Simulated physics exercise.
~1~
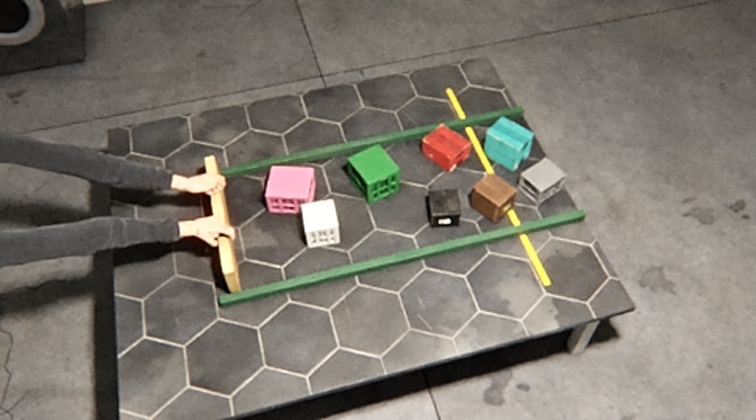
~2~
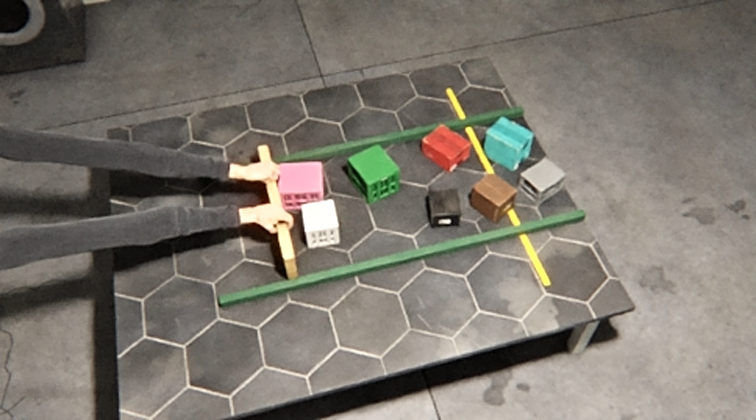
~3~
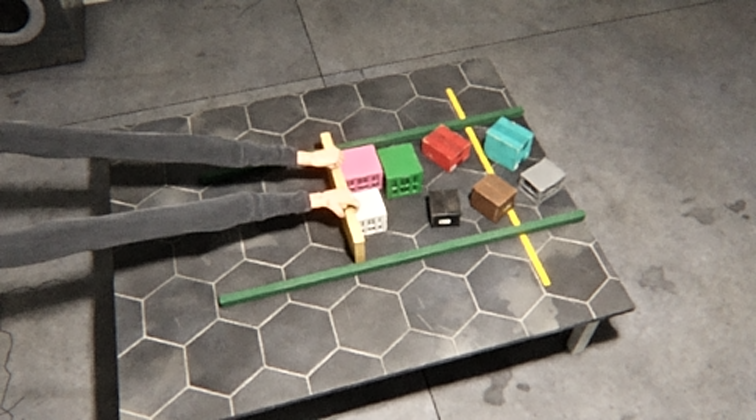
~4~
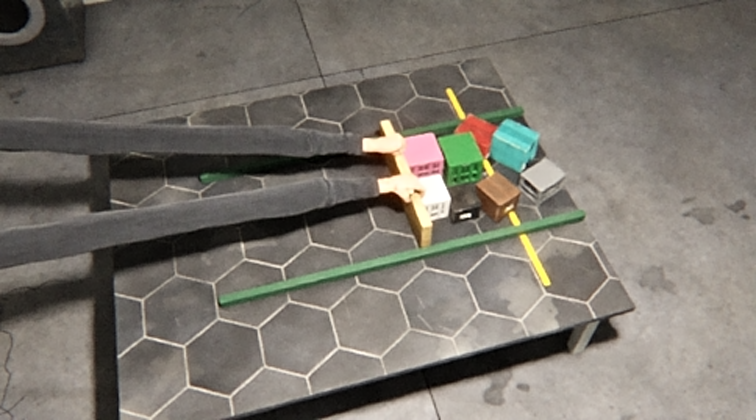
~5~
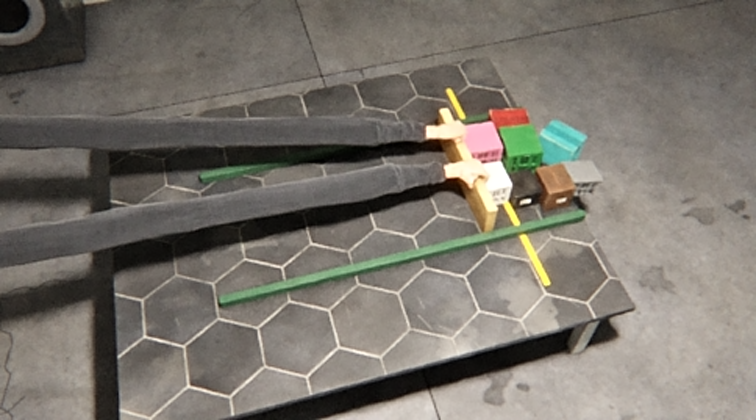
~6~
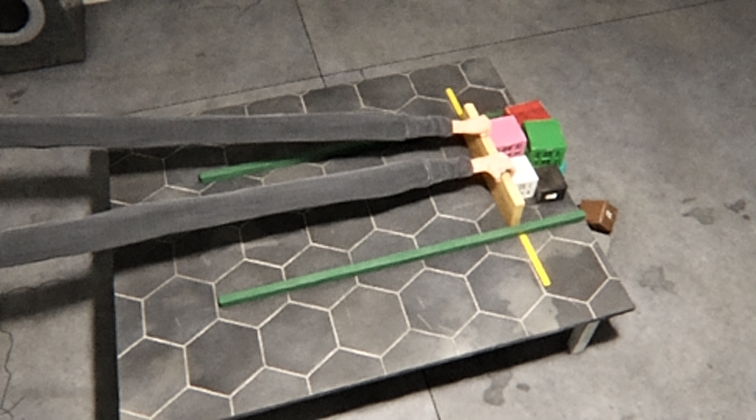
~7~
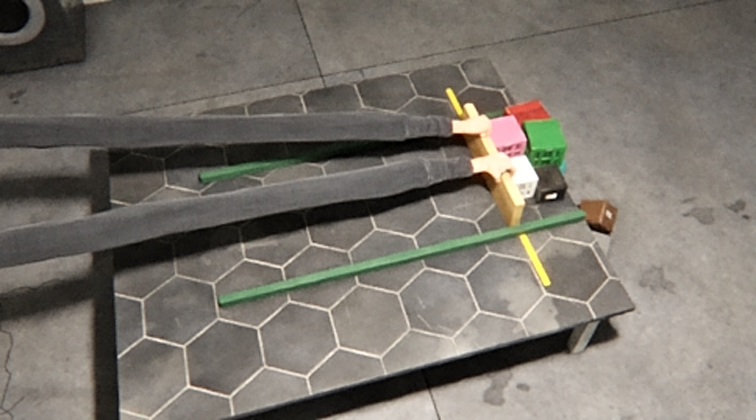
Tiled table with green rails, hands pushing a plank rightward, sweeping coloured boxes together until turquoise, grey and brown ones fall off.
